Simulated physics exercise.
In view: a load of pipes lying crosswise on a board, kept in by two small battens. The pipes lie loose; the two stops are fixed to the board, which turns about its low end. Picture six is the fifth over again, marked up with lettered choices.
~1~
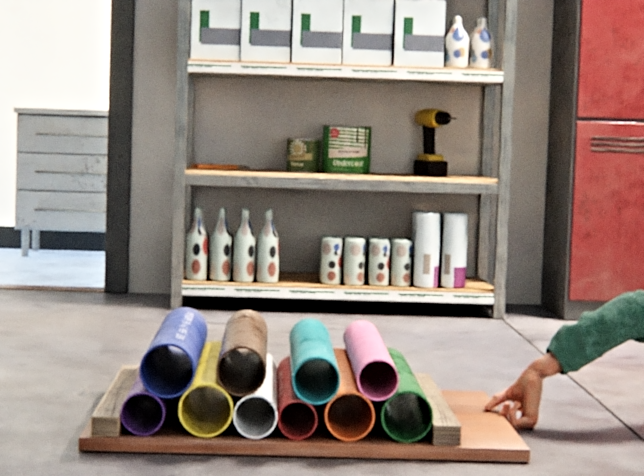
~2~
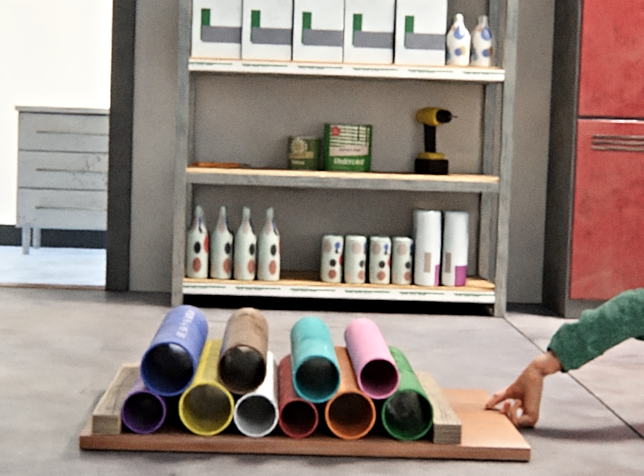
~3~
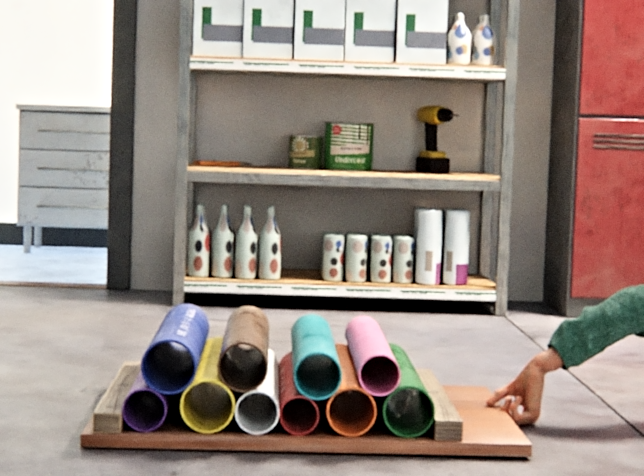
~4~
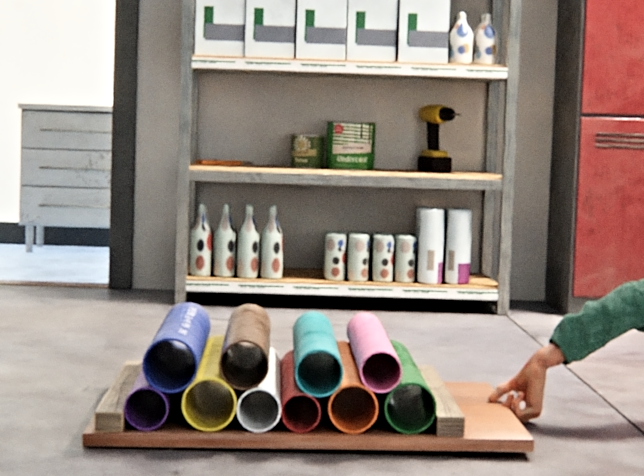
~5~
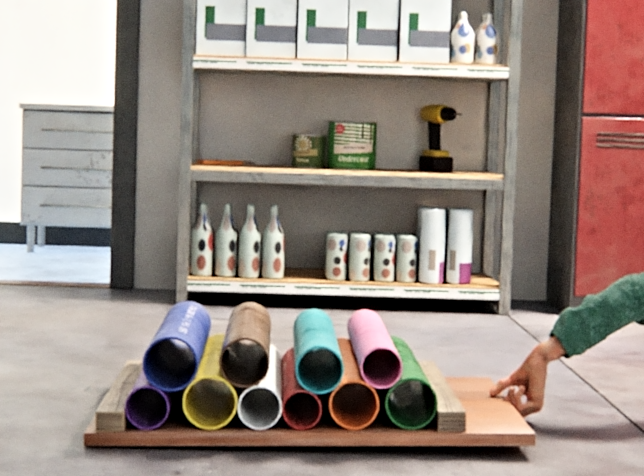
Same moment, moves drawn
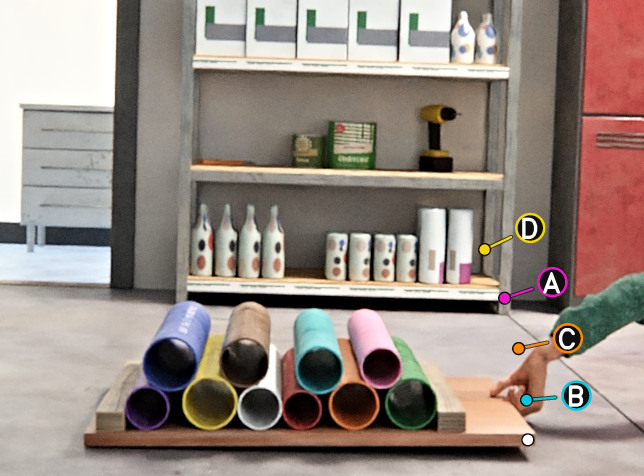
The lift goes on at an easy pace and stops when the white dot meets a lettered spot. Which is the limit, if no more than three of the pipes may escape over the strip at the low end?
At most to D.
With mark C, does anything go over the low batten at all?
Yes.
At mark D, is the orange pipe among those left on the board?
Yes, with D.
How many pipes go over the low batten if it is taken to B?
It comes to none.
On the marked copy, A at (505, 298); B at (527, 400); C at (519, 349); D at (485, 250); the white dot at (528, 440).
Following D. Soon after the start, board at 16°.
Later, board at 27°.
In the end, board at 27°, one over the low batten (blue).
As for the rest, A one over the low batten (blue); B none over the low batten; C one over the low batten (blue).
